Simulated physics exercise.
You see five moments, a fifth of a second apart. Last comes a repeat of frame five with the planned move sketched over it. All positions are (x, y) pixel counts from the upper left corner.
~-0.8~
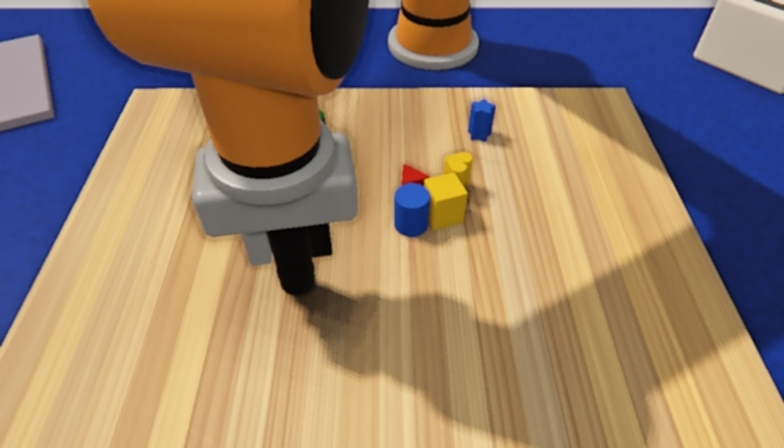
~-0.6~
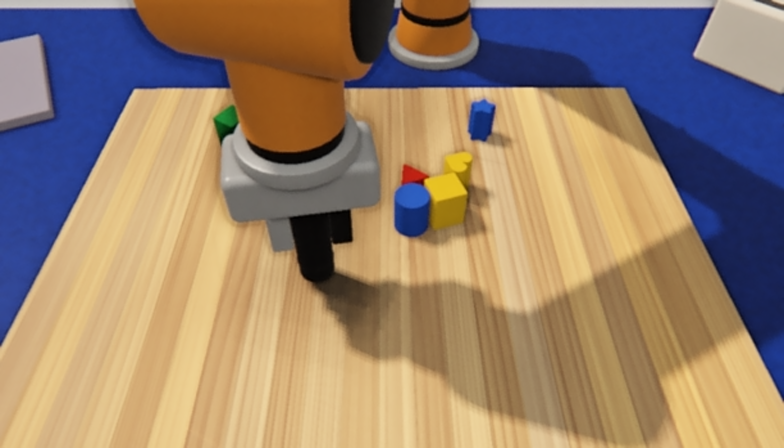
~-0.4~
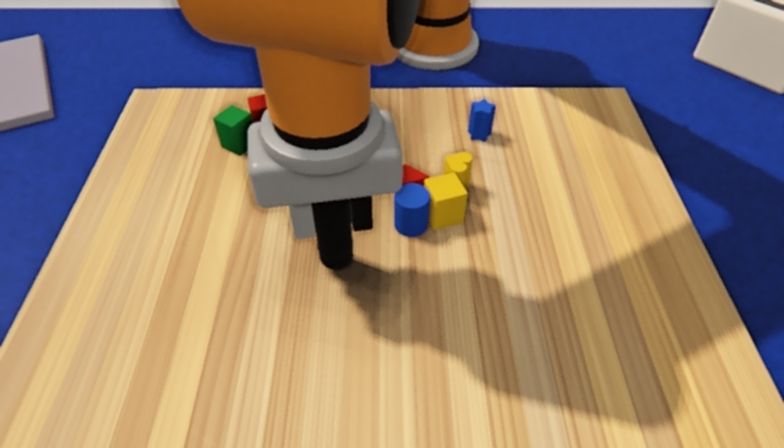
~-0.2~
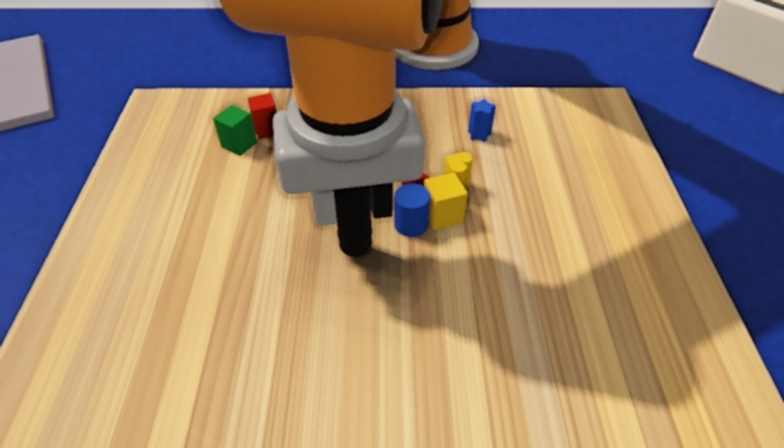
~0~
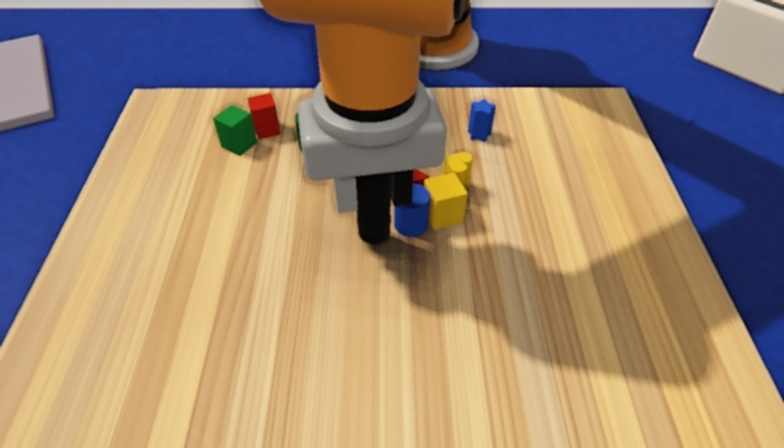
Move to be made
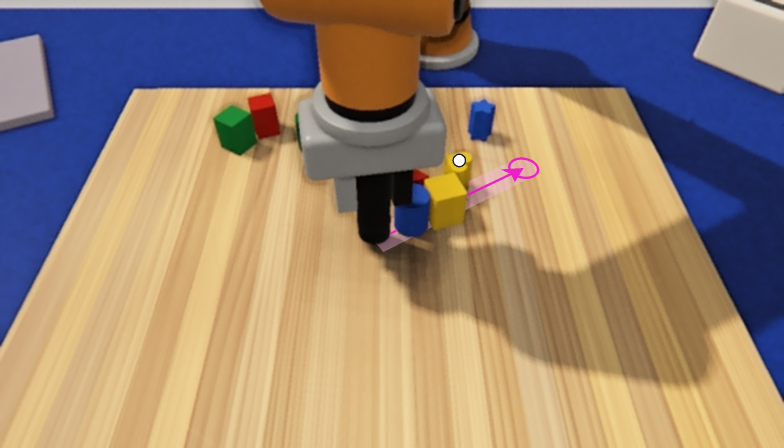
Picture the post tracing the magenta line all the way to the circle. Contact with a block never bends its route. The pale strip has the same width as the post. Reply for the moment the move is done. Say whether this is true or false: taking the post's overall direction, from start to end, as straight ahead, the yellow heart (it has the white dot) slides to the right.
It is false.
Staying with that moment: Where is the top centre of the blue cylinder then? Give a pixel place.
The point I'd pick in the picture is (560, 151).
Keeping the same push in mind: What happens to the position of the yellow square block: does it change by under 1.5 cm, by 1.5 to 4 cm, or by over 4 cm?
Displacement: Past 4 cm.
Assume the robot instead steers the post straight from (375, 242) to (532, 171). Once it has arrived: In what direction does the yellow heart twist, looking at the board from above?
My prediction: CCW.
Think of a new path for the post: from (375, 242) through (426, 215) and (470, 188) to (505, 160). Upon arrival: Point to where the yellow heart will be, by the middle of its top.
In the picture, it is at (484, 124).
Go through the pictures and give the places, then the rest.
In the first frame, tip of the post at (298, 282), middles of tops, red triangular block at (412, 174), blue cylinder at (412, 195), yellow square block at (446, 186), yellow heart at (459, 160).
In the second frame, post at (318, 270), nothing pushed.
In the third frame, post at (337, 257), nothing pushed.
In the fourth frame, post at (356, 245), nothing pushed.
In the fifth frame, post at (374, 233), red triangular block partly hidden, blue cylinder at (412, 195), yellow square block at (446, 186), yellow heart at (459, 160).
The line goes in a line from (375, 242) to (524, 168); the dot is on the yellow heart.
The first path, step by step. One third of the way, post at (430, 206); red triangular block at (413, 171); blue cylinder at (462, 177); yellow square block at (497, 177), turned 15° clockwise; yellow heart at (464, 156), turned 35° anticlockwise.
Two thirds of the way, post at (480, 181); red triangular block at (413, 171); blue cylinder at (515, 159); yellow square block at (540, 177), turned 75° clockwise; yellow heart at (477, 140).
At the end, post at (526, 160); red triangular block at (413, 171); blue cylinder at (560, 151); yellow square block at (544, 178), turned 85° clockwise; yellow heart at (484, 137), turned 190° anticlockwise.
